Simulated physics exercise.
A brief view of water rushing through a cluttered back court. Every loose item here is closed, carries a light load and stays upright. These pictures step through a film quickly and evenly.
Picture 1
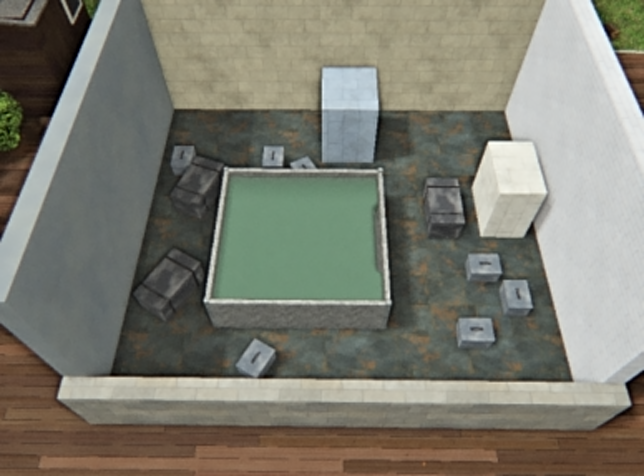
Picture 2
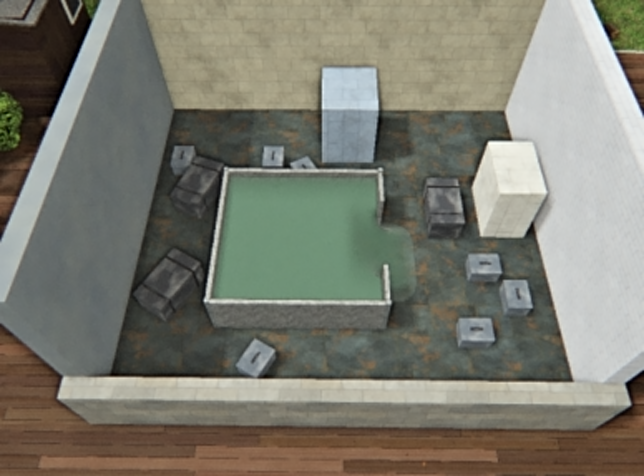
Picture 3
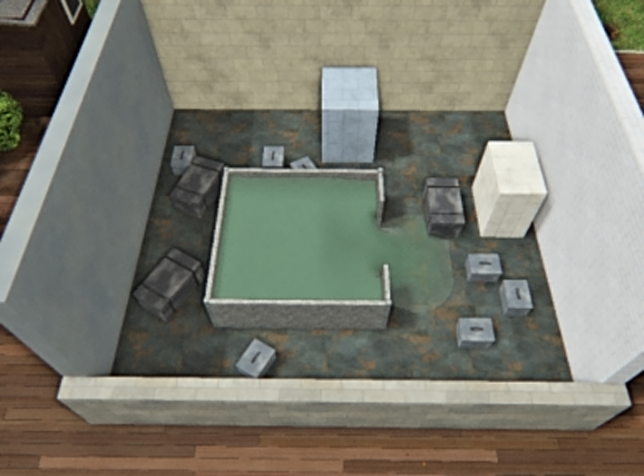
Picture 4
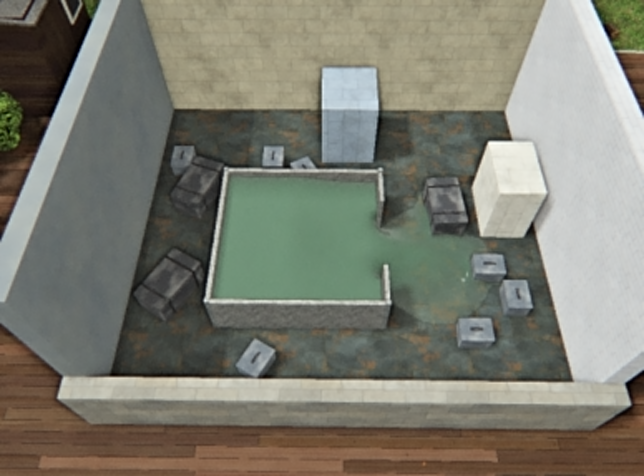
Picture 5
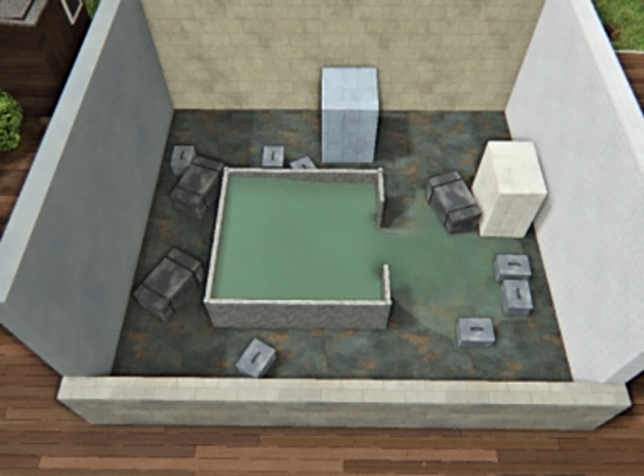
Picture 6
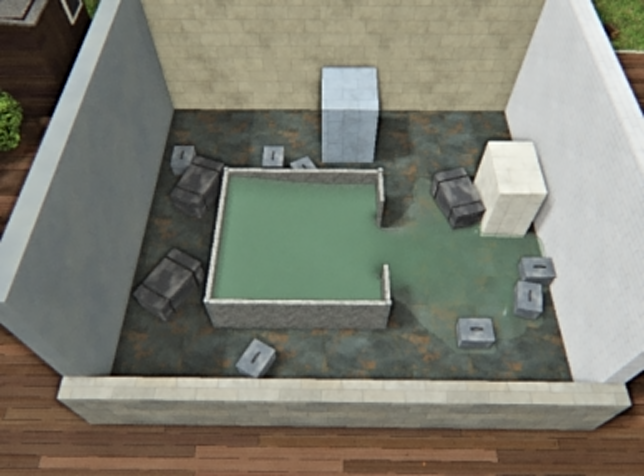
Green water pours through a gap in a low-walled pool and pushes grey boxes right.
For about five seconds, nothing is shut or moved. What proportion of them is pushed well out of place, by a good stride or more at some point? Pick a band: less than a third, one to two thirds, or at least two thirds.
The fraction is one to two thirds of them.
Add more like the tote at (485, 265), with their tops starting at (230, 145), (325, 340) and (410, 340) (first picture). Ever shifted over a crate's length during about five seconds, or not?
Listed in sequence, the answers are remains nearby, displaced a stride and displaced a stride.
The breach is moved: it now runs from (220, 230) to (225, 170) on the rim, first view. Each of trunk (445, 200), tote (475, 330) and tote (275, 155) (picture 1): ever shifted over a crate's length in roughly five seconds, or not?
First under that mark, then beyond that mark, then beyond that mark.
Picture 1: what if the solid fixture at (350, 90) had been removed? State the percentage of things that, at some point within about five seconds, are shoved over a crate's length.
About 50 per cent.
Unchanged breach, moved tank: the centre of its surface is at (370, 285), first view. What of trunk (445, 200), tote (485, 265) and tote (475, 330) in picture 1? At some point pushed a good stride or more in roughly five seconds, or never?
Object by object, in turn: Travelled a good distance, travelled a good distance, travelled a good distance.
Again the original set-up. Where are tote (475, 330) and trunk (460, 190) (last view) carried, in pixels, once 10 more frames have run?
Look for them at about (497, 360) and about (411, 128).
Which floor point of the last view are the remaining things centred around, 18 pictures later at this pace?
Around pixel (301, 243).
A moment on, 2 of 10 are well off their spots; 2 afloat.
Next, 3 of 10 are well off their spots; 3 afloat.
Later, 5 of 10 are well off their spots; 3 afloat.
In the end, 5 of 10 are well off their spots, and 5 have been at some point; 5 afloat.
